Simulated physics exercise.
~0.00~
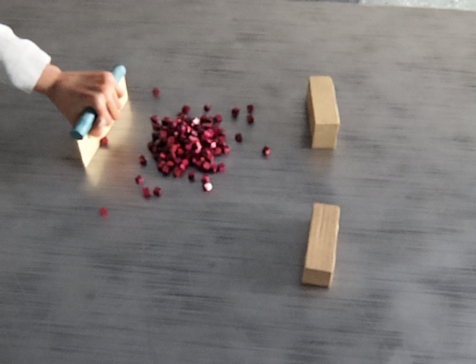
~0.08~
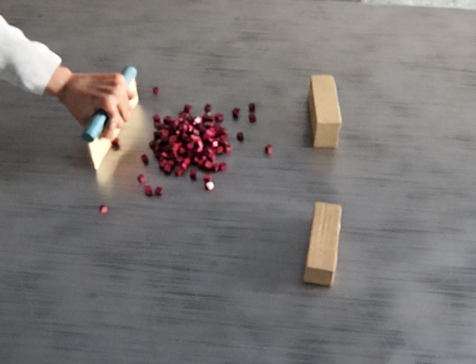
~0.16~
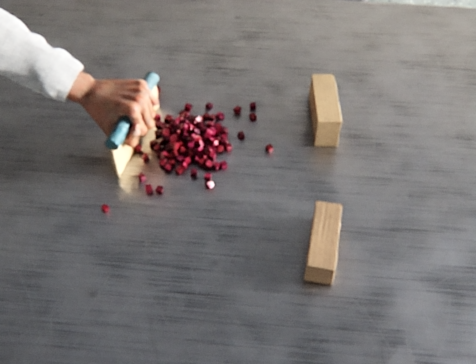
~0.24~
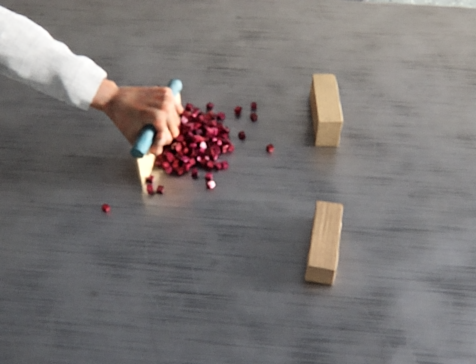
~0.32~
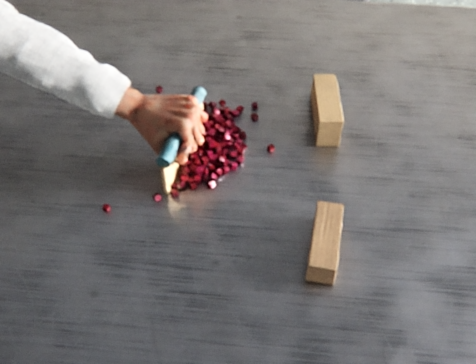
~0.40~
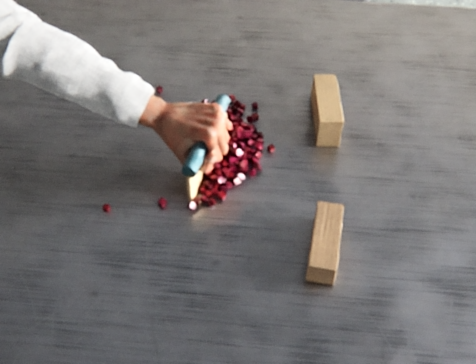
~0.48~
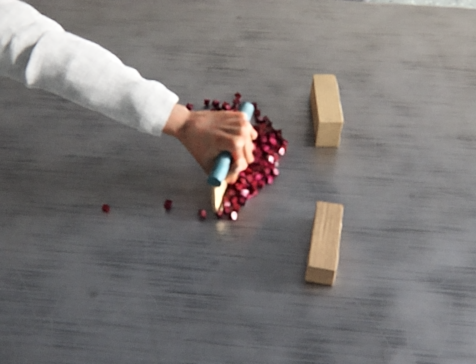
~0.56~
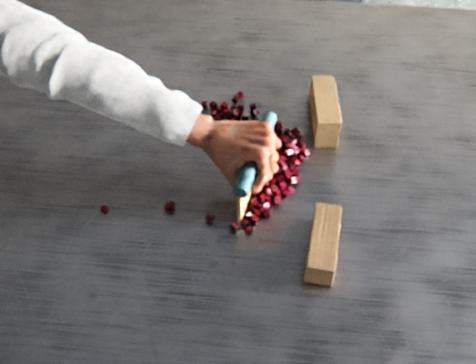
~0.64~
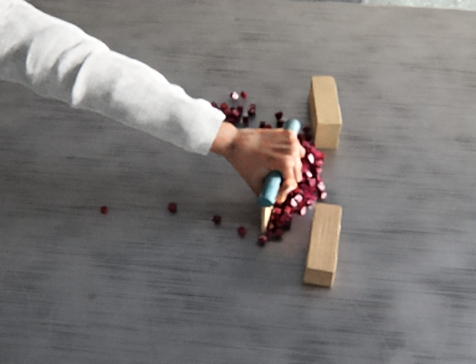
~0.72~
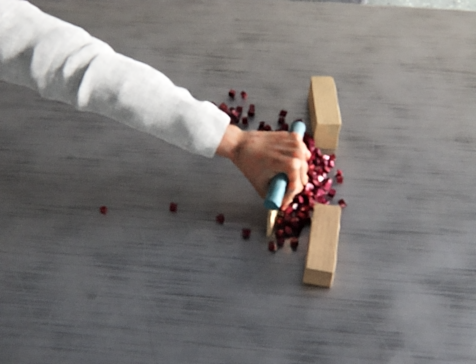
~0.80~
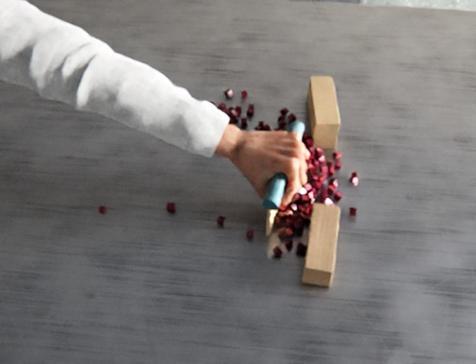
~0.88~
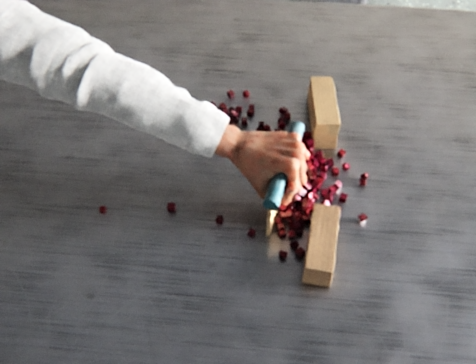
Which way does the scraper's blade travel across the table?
The blade travels to the right, towards the two wooden blocks.
